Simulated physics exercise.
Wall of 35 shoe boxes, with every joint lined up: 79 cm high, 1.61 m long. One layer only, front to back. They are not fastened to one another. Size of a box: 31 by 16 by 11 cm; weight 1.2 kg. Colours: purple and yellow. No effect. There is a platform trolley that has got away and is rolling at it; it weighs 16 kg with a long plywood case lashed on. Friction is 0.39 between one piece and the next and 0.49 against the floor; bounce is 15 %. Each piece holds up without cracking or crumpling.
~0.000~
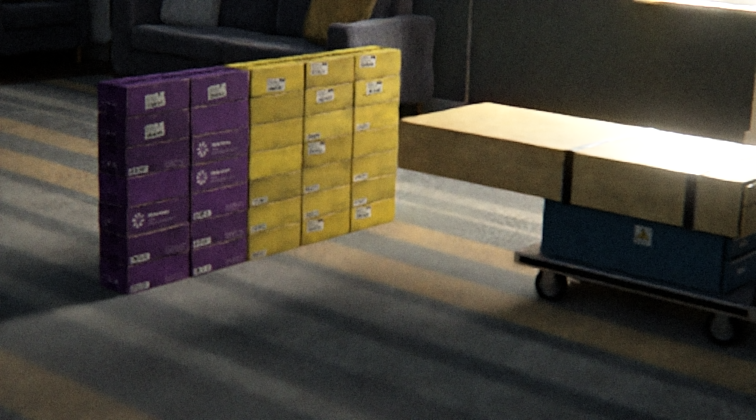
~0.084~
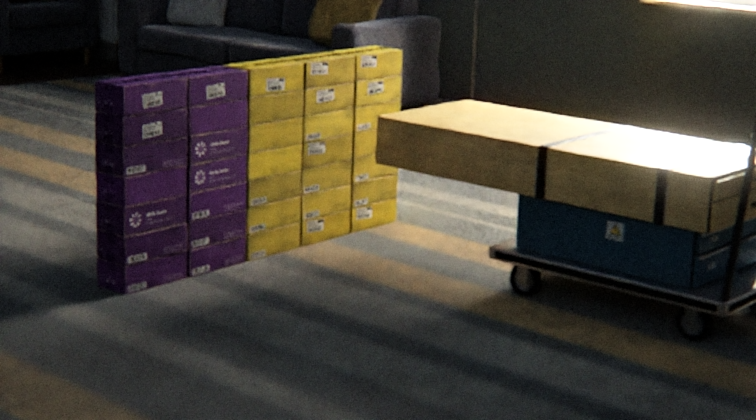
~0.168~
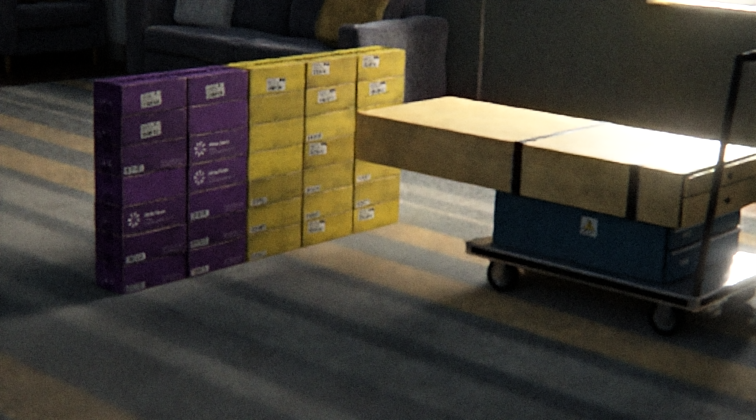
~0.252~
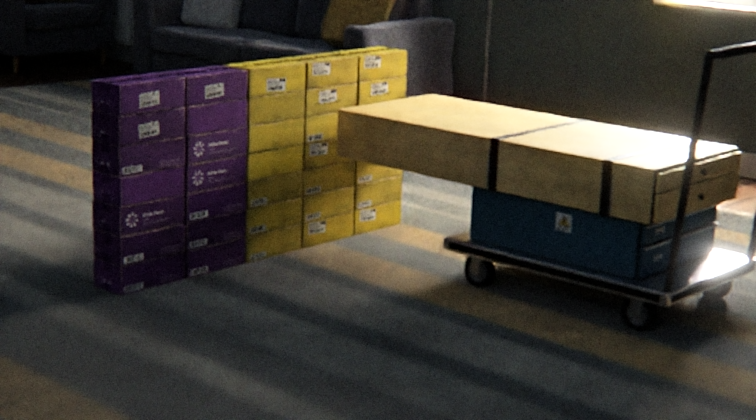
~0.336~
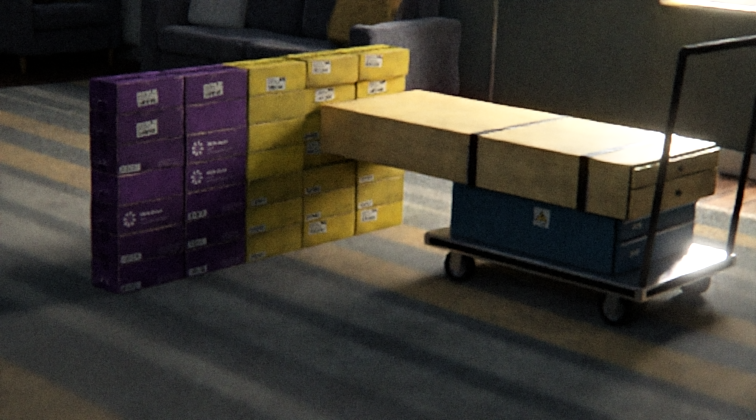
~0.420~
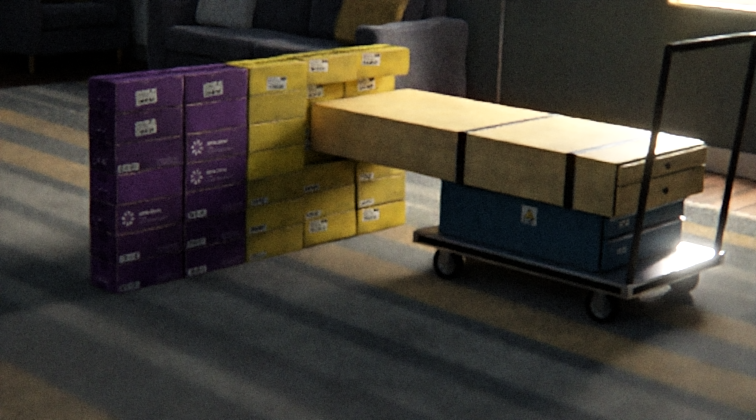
A trolley carrying a long wooden chest on a blue box rolled left across the carpet toward a wall of purple and yellow boxes, and the chest's end pushed into the yellow ones, shifting several slightly.
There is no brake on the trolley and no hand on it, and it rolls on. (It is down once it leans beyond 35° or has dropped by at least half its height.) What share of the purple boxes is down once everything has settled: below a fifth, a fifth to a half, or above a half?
The part that goes down will not reach a fifth.
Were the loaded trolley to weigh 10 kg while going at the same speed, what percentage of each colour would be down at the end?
Down at the end: Purple 0 per cent, yellow 70 per cent.
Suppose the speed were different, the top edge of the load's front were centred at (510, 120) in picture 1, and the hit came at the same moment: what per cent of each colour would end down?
You'd end up with purple at 0 per cent down and yellow at 50 per cent.
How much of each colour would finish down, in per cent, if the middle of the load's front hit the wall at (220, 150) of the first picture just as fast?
Result - purple: 100 %; yellow: 30 %.
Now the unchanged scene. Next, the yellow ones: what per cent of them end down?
Yellow share down - 70 in a hundred.
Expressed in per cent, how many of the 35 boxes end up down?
Somewhere near 40 in a hundred.
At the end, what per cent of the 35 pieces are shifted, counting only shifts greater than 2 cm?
Shifted share: 40 %.
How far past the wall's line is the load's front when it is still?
Offset past line: Approx. 70 cm.
After 0.54 s, load 15 cm past the wall's line, still rolling; none of the 14 purple boxes down (0 of 35 in all colours); top purple box unmoved.
After 0.74 s, load 25 cm past the wall's line, still rolling; none of the 14 purple boxes down (6 of 35 in all colours); top purple box unmoved.
After 0.94 s, load 33 cm past the wall's line, still rolling; none of the 14 purple boxes down (14 of 35 in all colours); top purple box unmoved.
After 1.32 s, load 47 cm past the wall's line, still rolling; none of the 14 purple boxes down (14 of 35 in all colours); top purple box unmoved.
At rest (4.0 s), load 72 cm past the wall's line, stopped; none of the 14 purple boxes down (14 of 35 in all colours); top purple box unmoved; top yellow box unmoved. That is 0 per cent. As the last picture would show them, middles, top purple box near (136, 91), top yellow box near (265, 76).
